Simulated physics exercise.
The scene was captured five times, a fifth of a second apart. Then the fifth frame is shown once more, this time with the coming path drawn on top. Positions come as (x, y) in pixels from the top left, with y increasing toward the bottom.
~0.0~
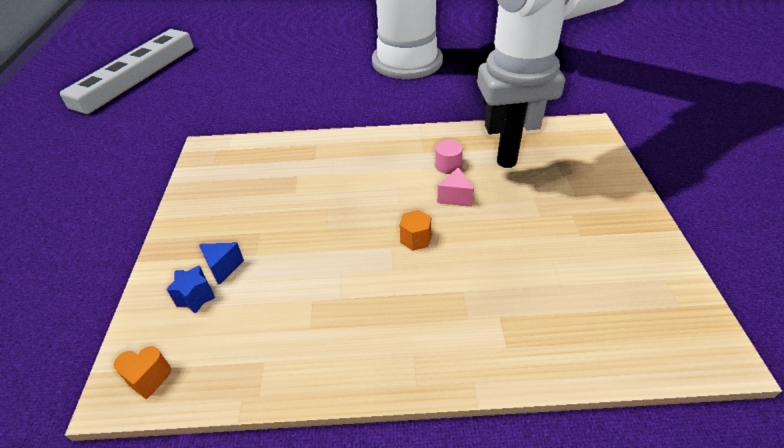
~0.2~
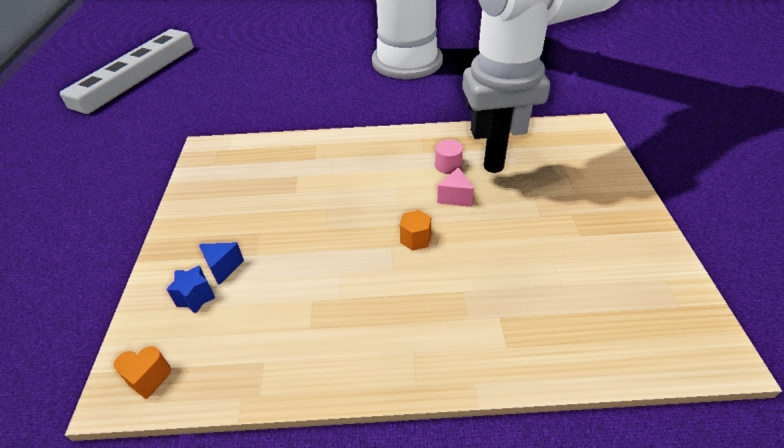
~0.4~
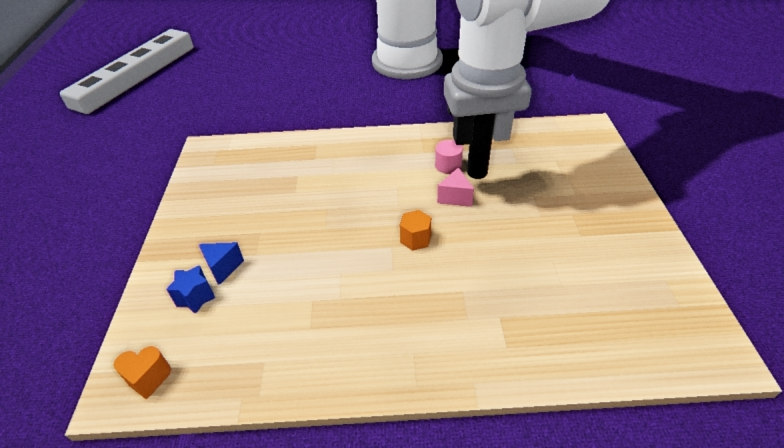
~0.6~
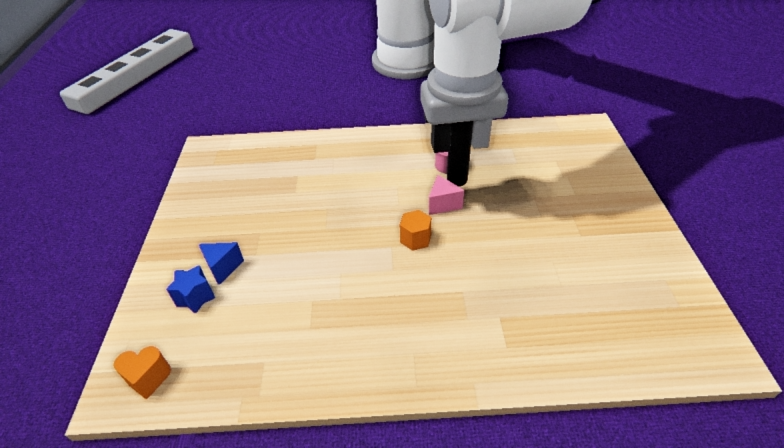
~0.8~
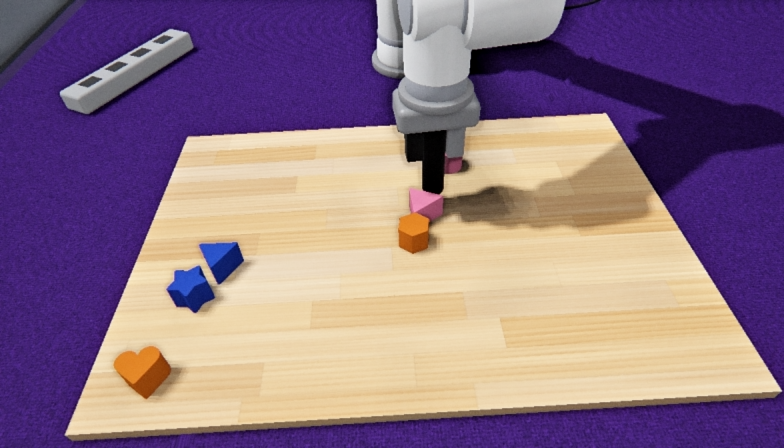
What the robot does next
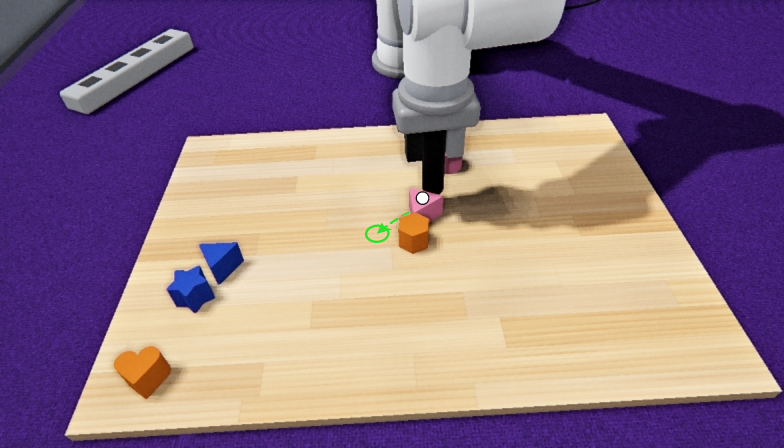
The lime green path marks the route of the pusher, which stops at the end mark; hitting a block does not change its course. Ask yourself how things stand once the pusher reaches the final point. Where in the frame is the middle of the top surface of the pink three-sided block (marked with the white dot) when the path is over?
It comes to (377, 232).
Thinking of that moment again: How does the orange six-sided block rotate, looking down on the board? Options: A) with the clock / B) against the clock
Choice B: Against the clock.
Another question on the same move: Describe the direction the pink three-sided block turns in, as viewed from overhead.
Seen from overhead, it turns anticlockwise.
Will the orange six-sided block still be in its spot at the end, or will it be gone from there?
It will be nudged away from its spot.
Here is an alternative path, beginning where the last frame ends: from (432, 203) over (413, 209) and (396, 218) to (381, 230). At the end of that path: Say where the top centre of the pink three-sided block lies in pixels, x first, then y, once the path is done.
In the picture, it is at (382, 228).
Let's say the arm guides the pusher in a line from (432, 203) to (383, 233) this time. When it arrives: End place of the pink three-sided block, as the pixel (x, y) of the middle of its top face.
The answer is (373, 231).
Path on the board, from (432, 203) via (403, 216), ending at (377, 234); the dot is on the pink three-sided block.
The first path, step by step. Halfway along, pusher (402, 203); orange six-sided block (408, 232), turned 40° anticlockwise; pink three-sided block (395, 213), turned 10° anticlockwise.
At the end, pusher (376, 221); orange six-sided block (408, 232), turned 40° anticlockwise; pink three-sided block (377, 232), turned 35° anticlockwise; pink disc in place.
